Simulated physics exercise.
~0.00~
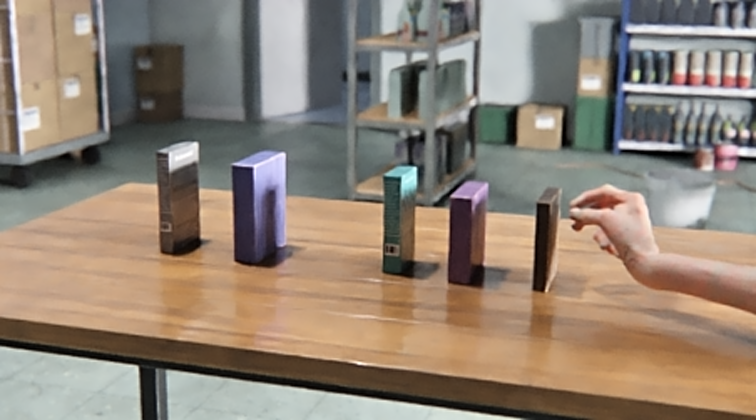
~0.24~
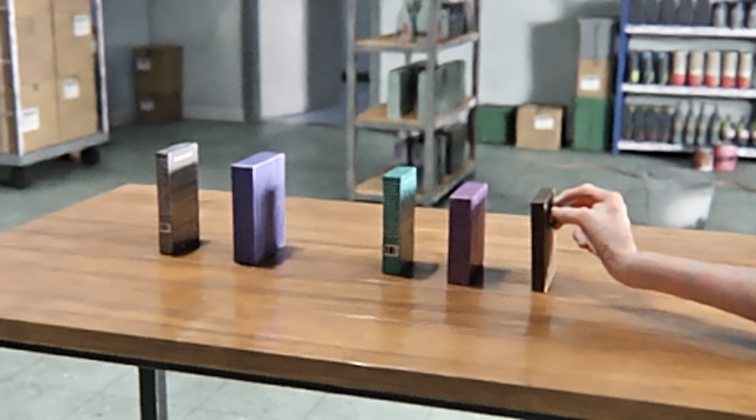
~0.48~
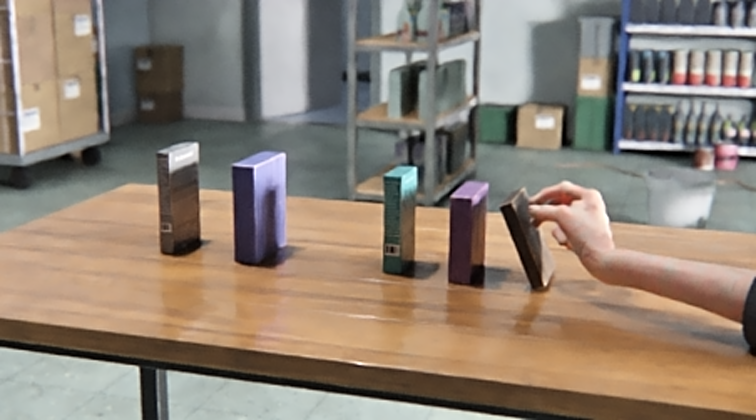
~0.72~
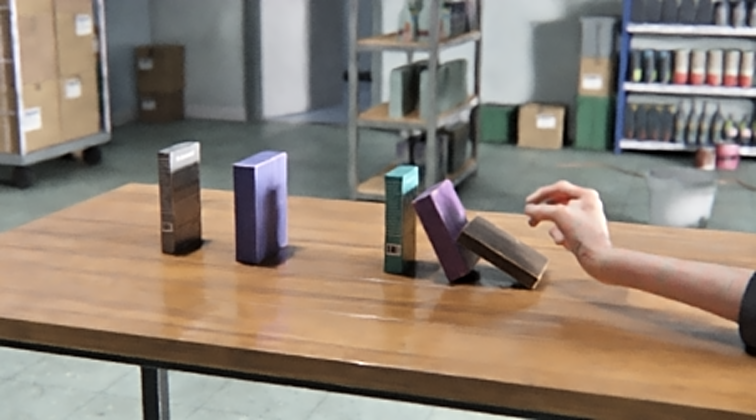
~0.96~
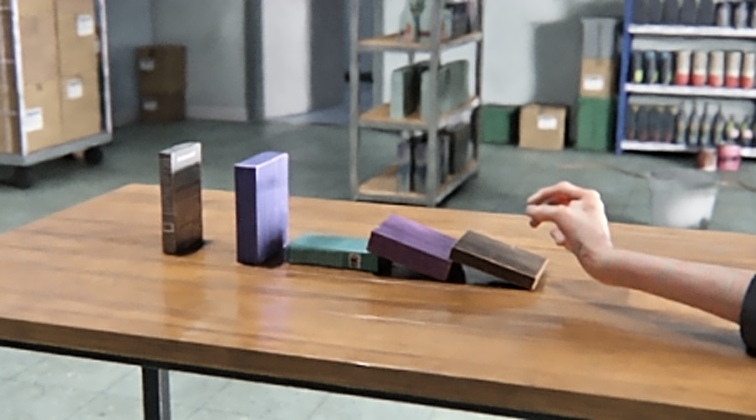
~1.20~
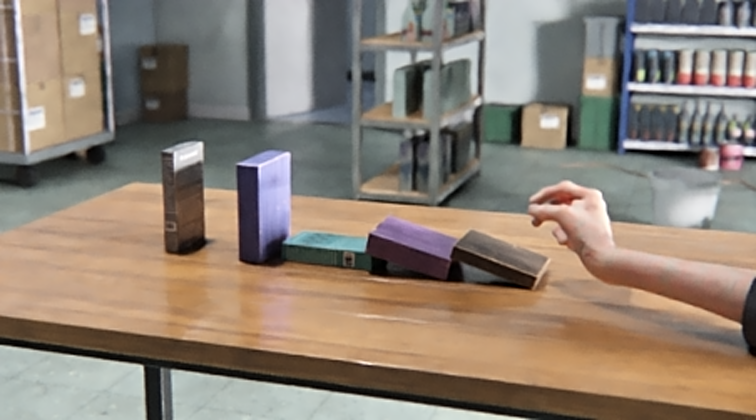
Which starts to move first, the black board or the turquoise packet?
The black board moves first, tipping left at the hand's touch while the turquoise packet is still upright. The turquoise packet goes over only later, after the purple board has leaned toward it.
